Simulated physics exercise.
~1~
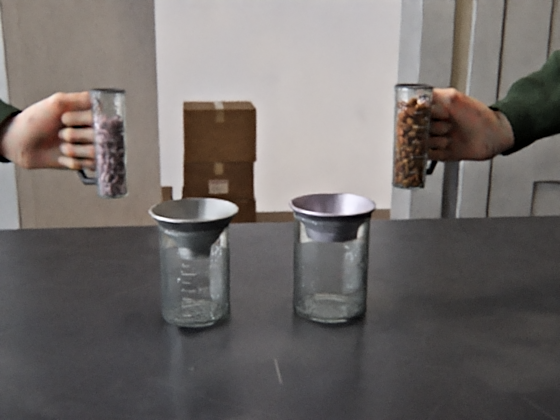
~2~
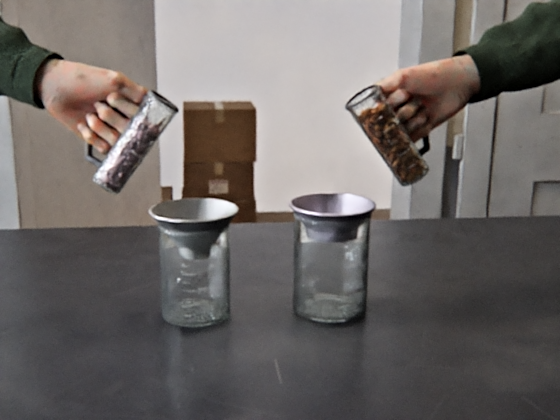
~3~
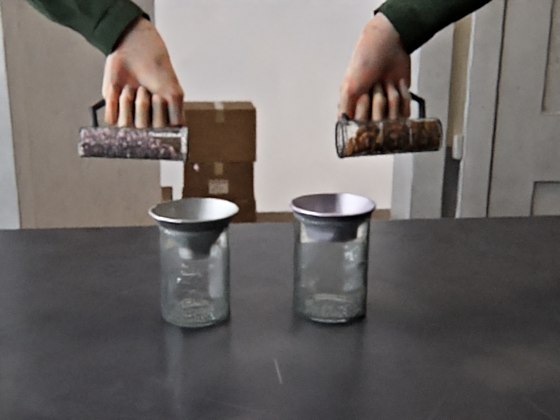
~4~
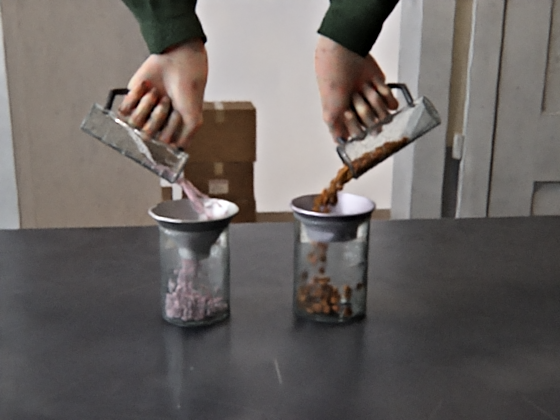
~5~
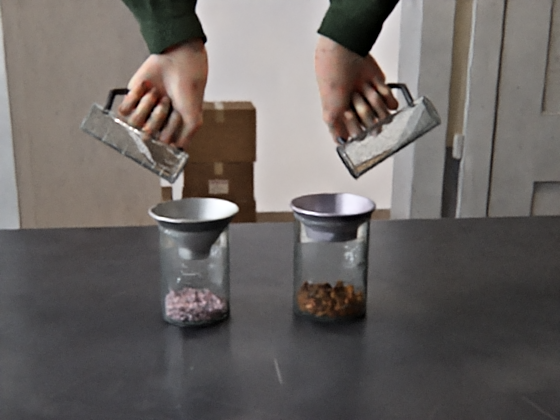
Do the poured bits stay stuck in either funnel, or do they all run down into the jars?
They all run down into the jars. Both the pinkish bits on the left and the brown ones on the right pass through their funnels completely.
On a dark tabletop, two hands tipping cups of pinkish and brown bits into funnels, all of it settling in glass jars.
